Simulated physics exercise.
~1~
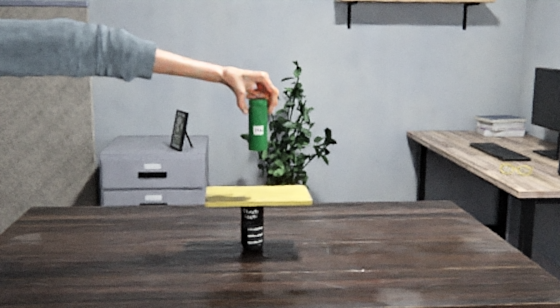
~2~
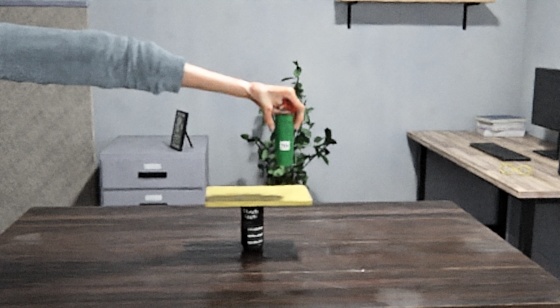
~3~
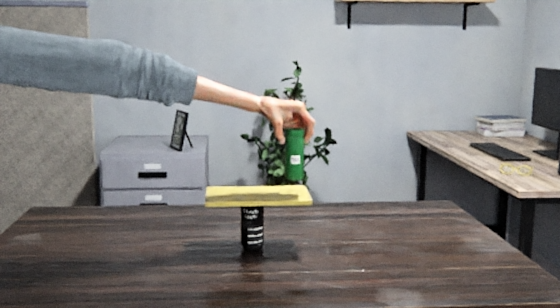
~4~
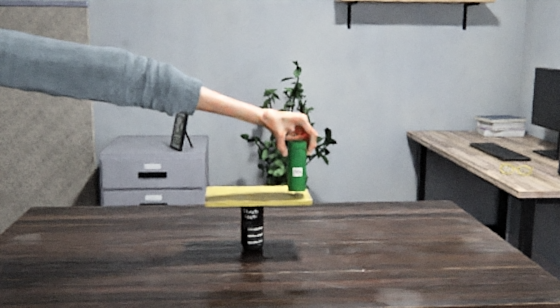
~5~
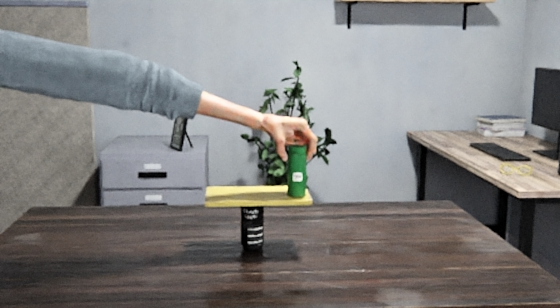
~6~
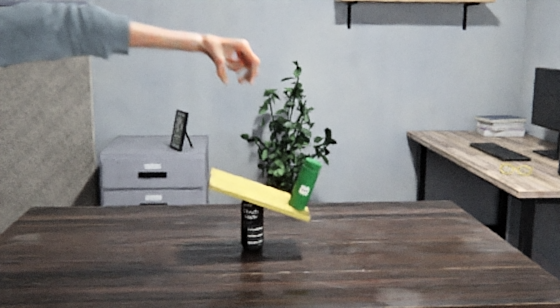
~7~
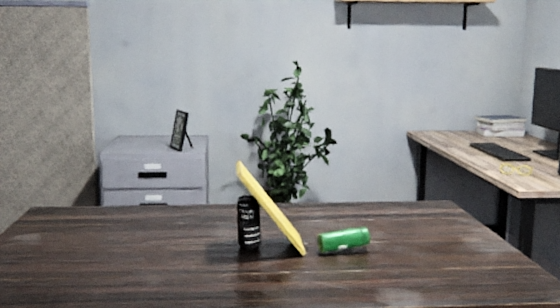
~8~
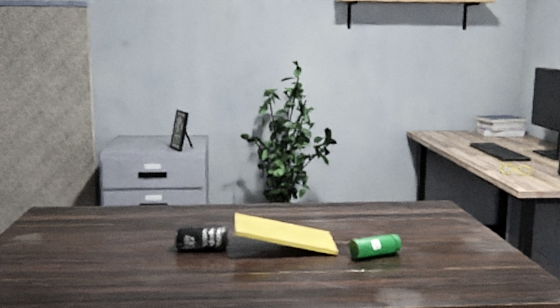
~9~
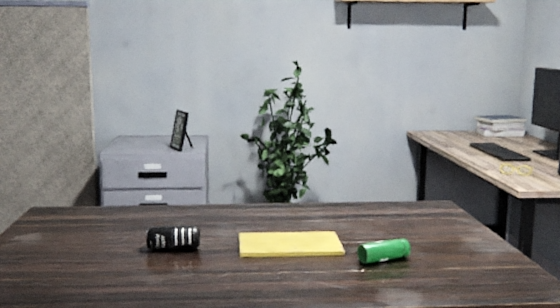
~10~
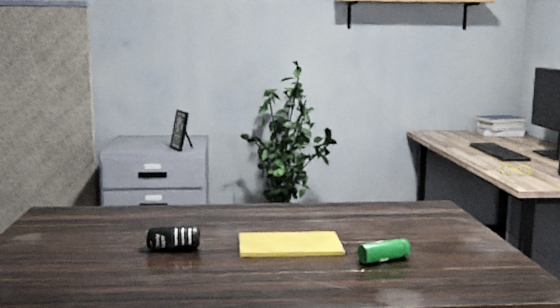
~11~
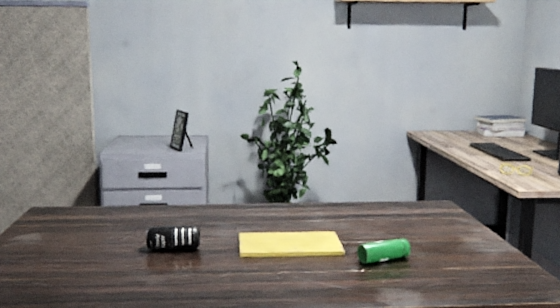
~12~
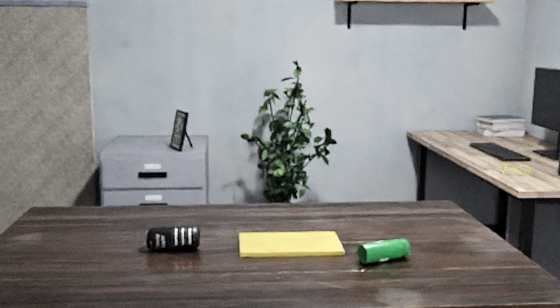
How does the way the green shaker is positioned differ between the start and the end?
At the start the green shaker is held upright by a hand above the yellow board. By the end it is lying on its side on the table, to the right of the board.
